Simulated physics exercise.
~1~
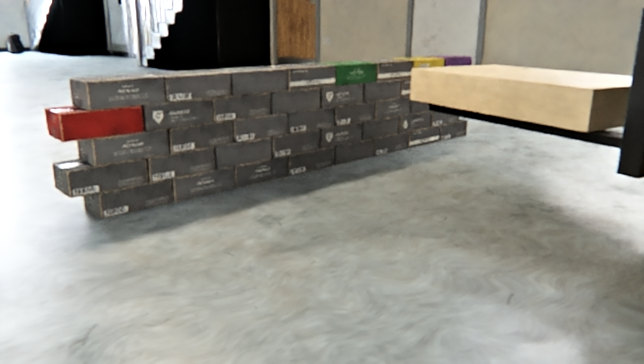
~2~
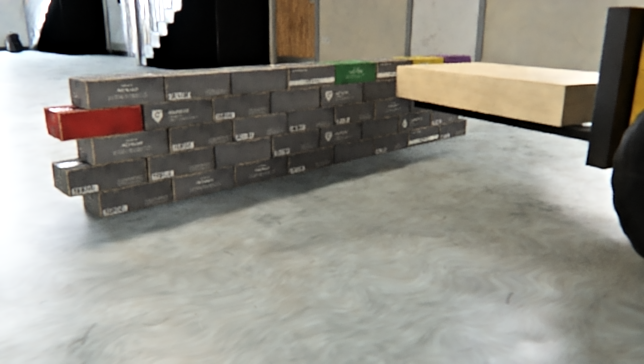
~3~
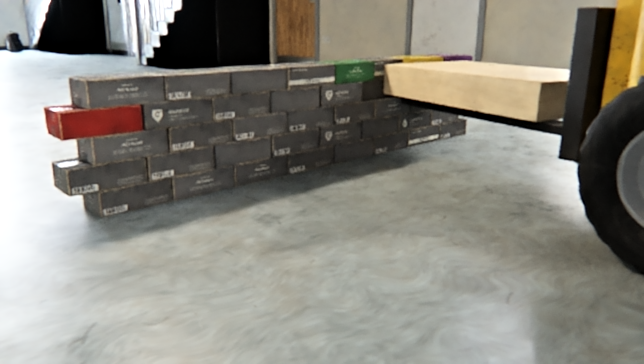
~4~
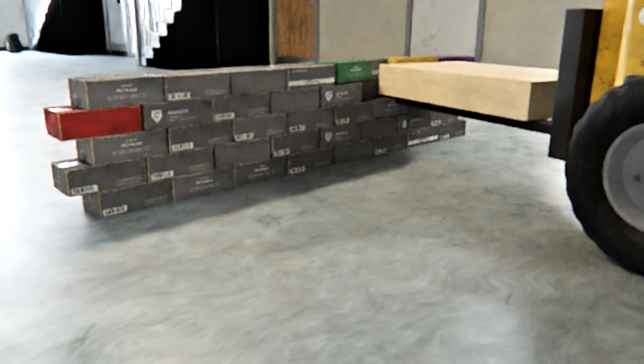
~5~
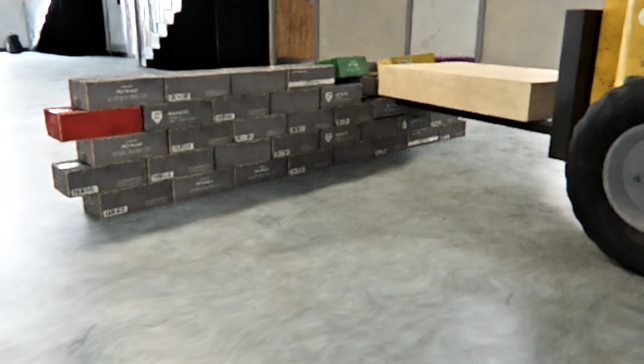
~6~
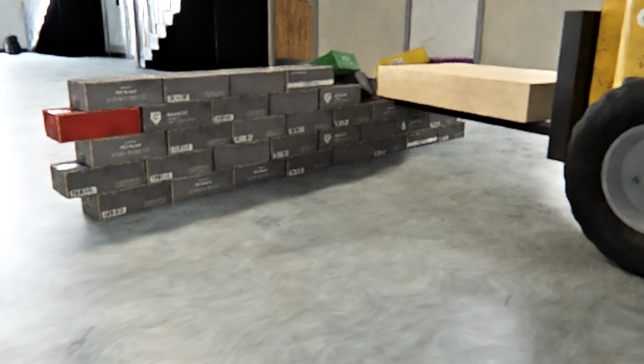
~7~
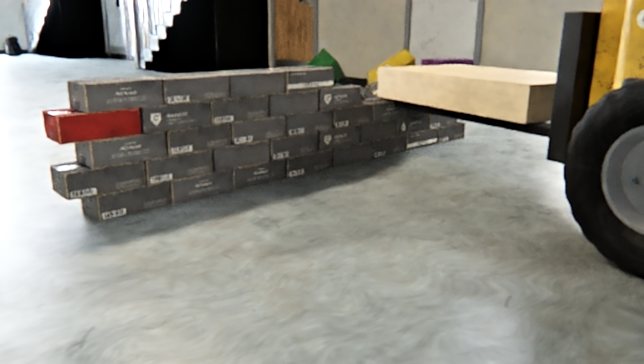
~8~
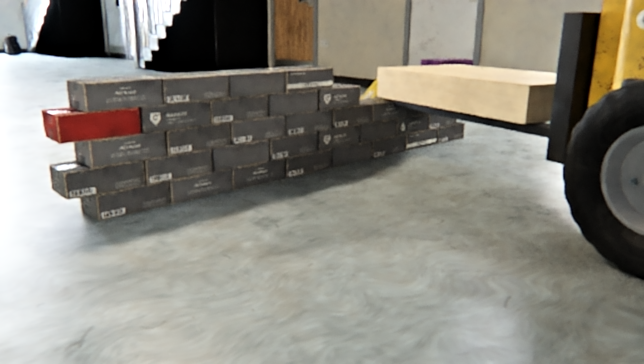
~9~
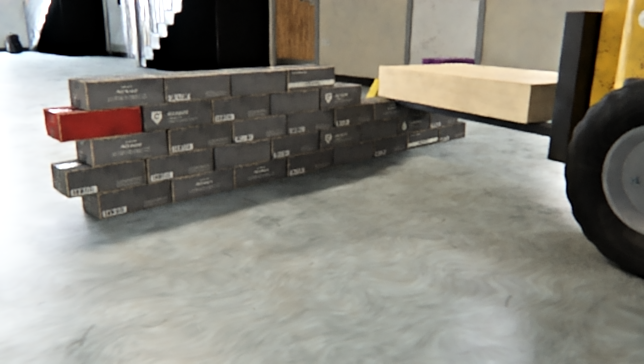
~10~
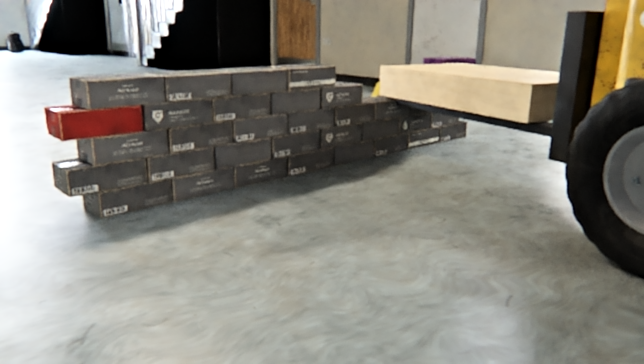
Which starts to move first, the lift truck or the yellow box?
The lift truck starts to move first, coming in from the right. The yellow box only begins to move later, once the case has been pushed into the wall.
